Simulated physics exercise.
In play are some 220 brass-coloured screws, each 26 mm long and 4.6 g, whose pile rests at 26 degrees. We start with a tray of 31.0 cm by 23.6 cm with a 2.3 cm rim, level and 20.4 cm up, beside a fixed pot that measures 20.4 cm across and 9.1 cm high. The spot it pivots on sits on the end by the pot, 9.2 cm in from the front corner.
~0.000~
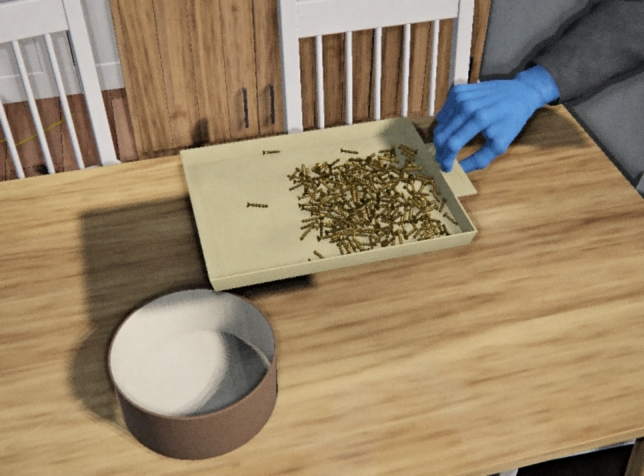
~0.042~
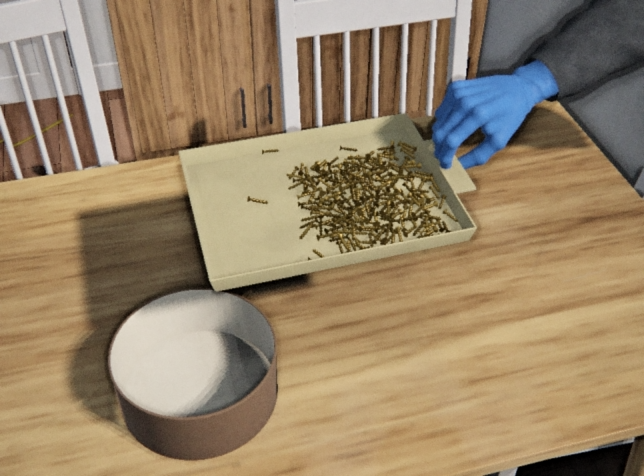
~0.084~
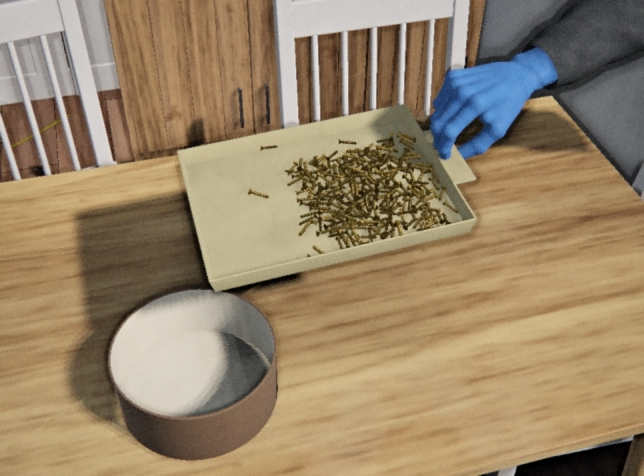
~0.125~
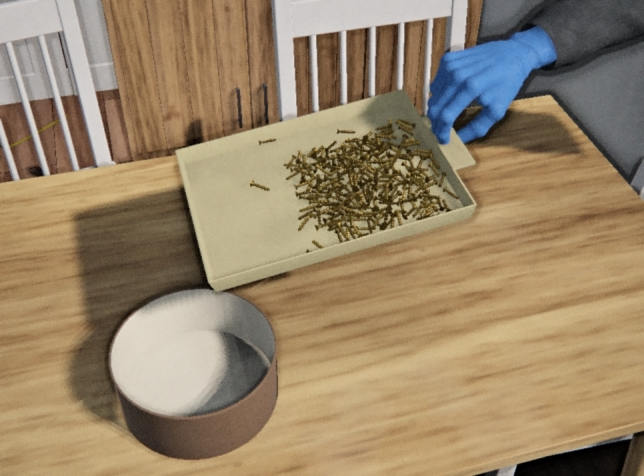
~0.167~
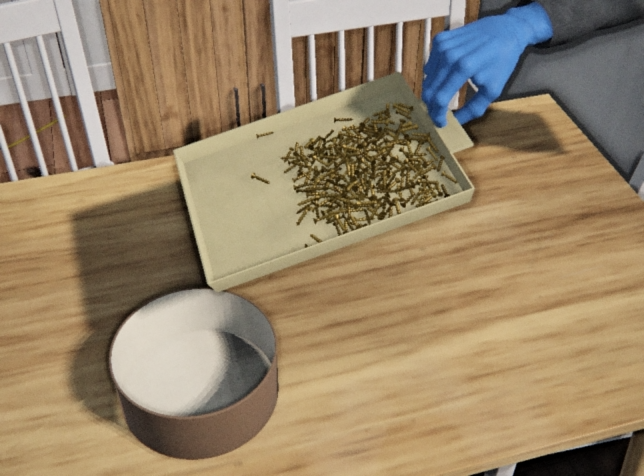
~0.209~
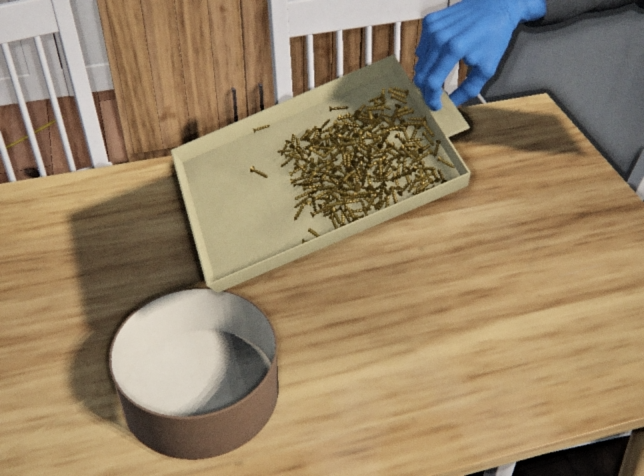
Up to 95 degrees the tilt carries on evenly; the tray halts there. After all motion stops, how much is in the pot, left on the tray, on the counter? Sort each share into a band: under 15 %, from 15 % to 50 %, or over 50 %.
Pot: Over 50 %; left on the tray: Under 15 %; counter: From 15 % to 50 %.
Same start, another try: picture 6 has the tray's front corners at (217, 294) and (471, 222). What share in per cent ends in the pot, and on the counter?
That works out as pot 45 and counter 55.
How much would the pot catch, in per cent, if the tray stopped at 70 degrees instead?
Around 60 in a hundred.
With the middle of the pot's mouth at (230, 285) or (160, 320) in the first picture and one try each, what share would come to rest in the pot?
Near 10 and 85 percent, one try each.
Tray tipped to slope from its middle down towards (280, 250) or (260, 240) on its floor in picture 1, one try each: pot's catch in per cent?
First try: About 95 percent; second try: About 100 percent.
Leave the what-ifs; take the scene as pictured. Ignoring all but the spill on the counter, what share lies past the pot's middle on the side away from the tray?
Estimate: Roughly 100 per cent of the pieces.
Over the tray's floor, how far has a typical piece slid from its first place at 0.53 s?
9 cm.
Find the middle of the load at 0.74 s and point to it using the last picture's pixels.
Roughly (164, 271).
After 0.53 s, tilt 56 degrees; the tray holds 100 %, the pot 0 %.
After 0.74 s, tilt 81 degrees; the tray holds 45 %, the pot 0 %.
Then, at 1.07 s, tilt 95 degrees; the tray holds 0 %, the pot 60 %.
In the end, at 2.3 s, pot 65 %, tray 0 %, counter 35 %.
